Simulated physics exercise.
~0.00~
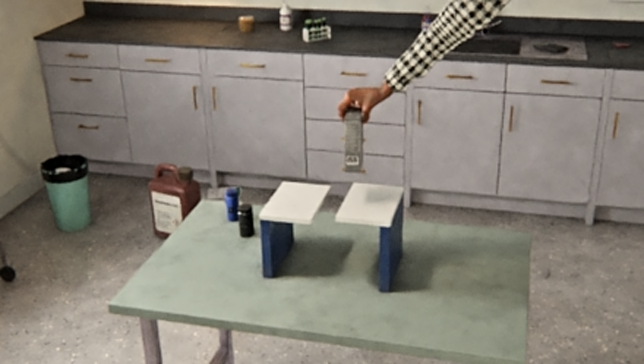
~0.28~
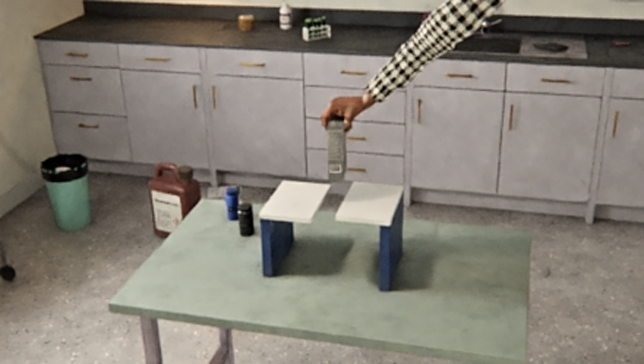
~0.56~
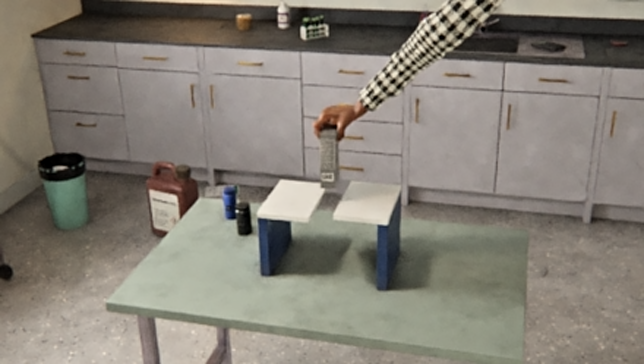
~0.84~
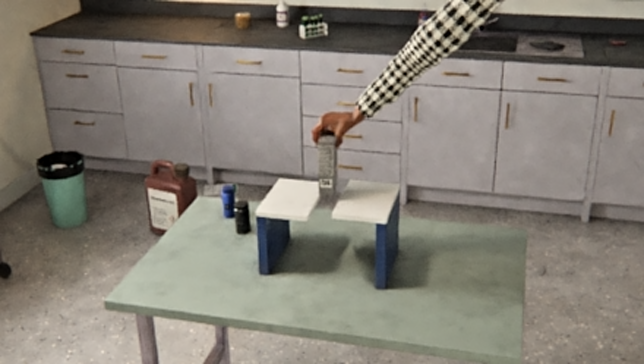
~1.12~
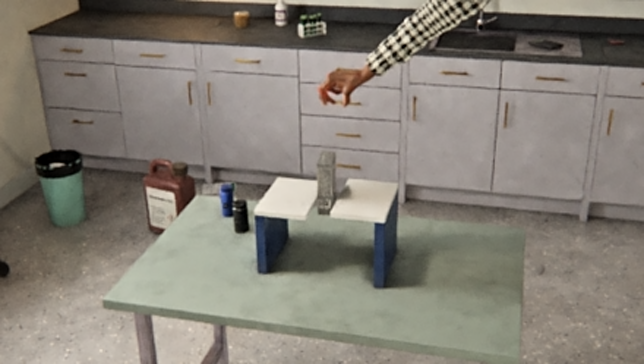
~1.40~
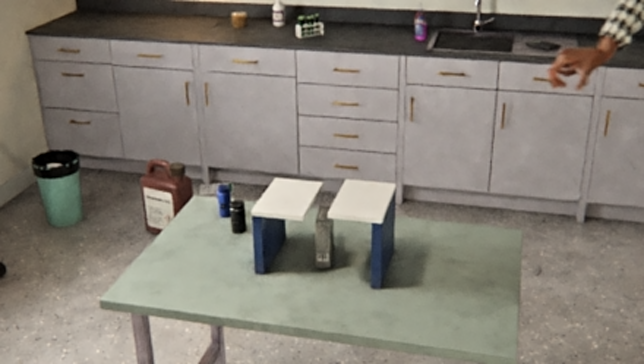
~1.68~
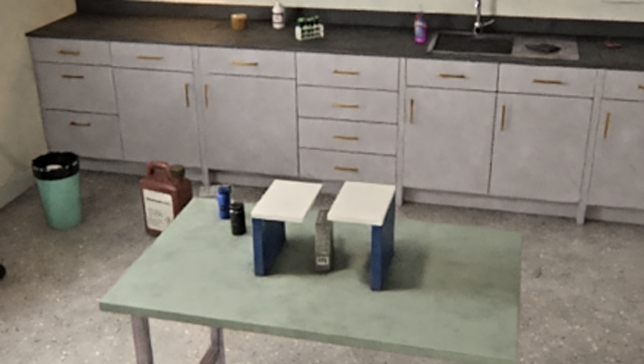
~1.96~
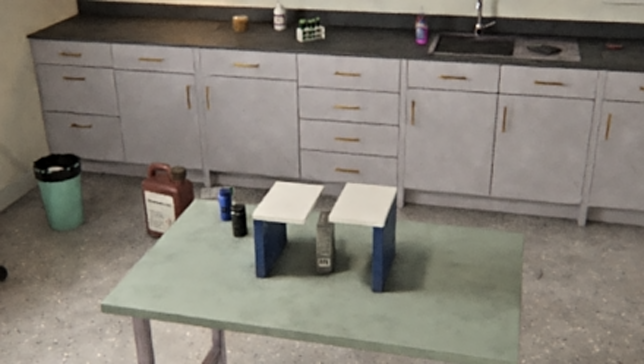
A hand lowers a grey packet and releases it, and it drops upright between two stands.
